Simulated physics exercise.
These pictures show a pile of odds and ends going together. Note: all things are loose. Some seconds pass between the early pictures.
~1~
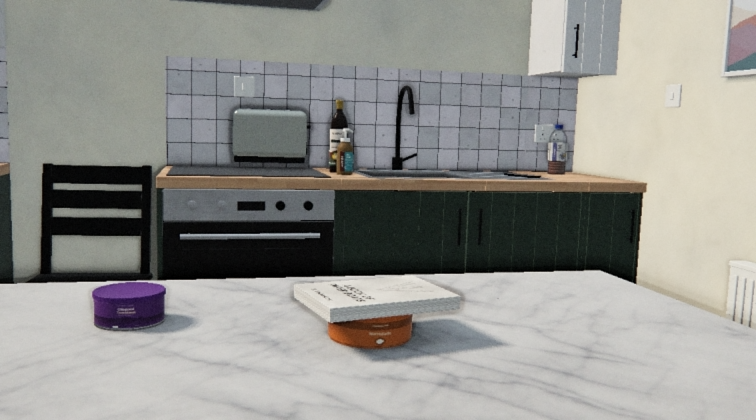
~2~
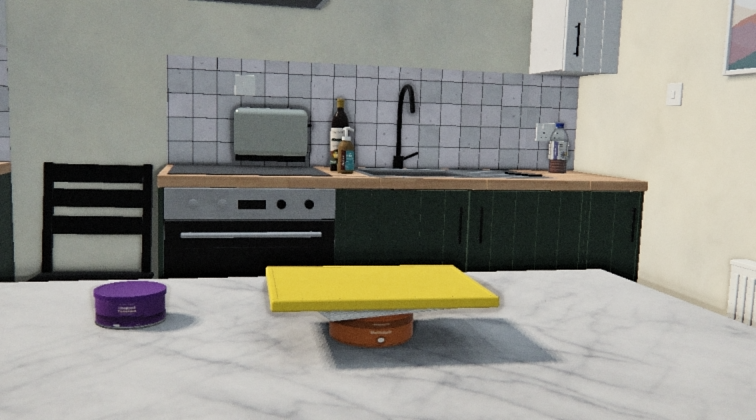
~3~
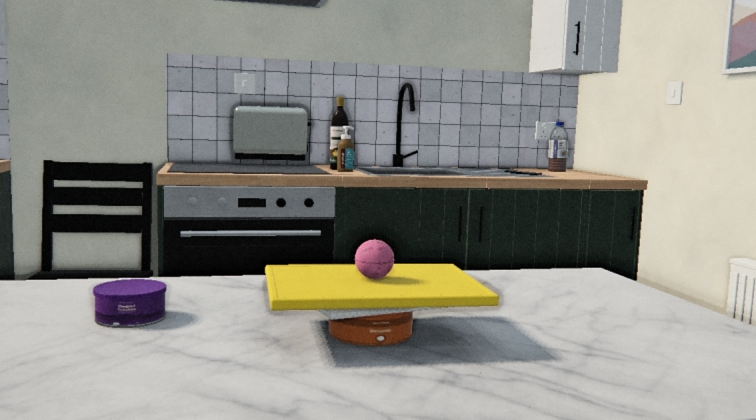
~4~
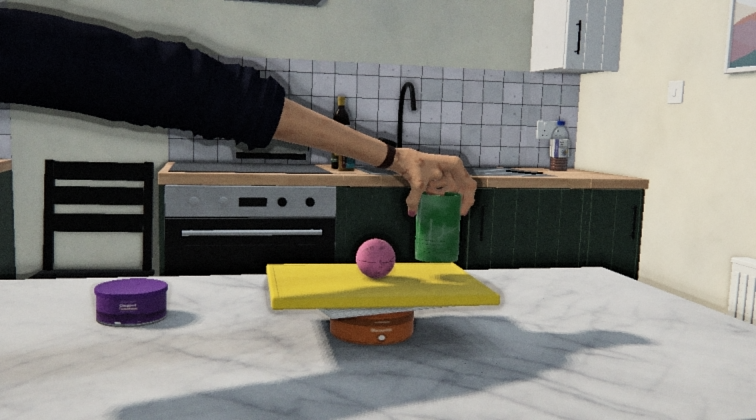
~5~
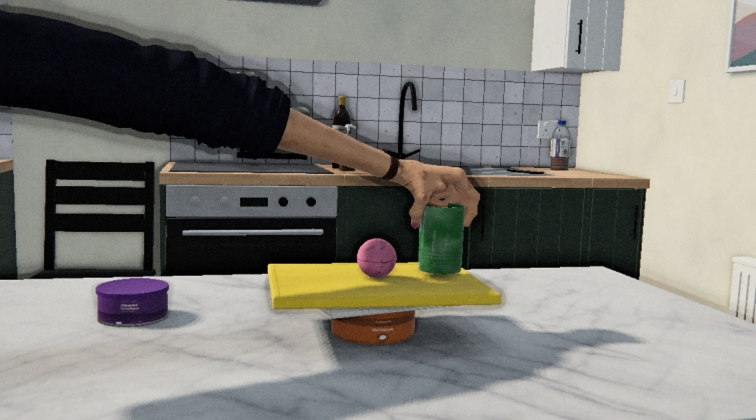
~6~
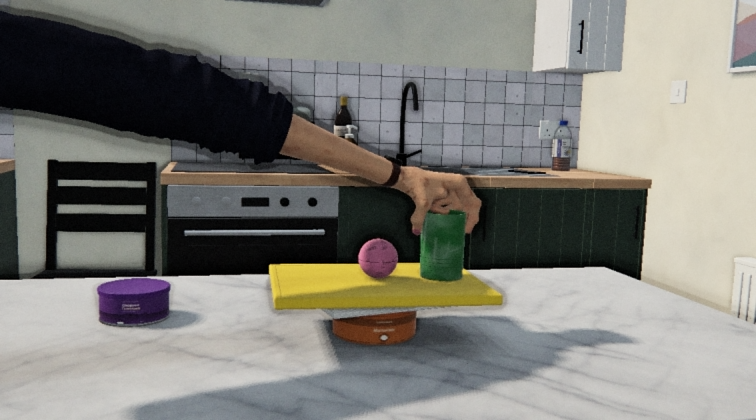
A hand lowers a green cup onto a yellow tray, beside a pink ball.
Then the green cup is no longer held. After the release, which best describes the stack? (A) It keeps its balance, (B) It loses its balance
Option A: It keeps its balance.
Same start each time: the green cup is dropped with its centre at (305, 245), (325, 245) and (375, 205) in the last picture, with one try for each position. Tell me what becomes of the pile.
Stays standing, stays standing, topples over.
Then, 0.60 s after the last picture, nothing has stirred.
Then, 1.40 s after the last picture, green cup resting near (442, 245).
At rest, all 6 in place. Seen from the same camera at the end, green cup near (442, 245). The pile holds.
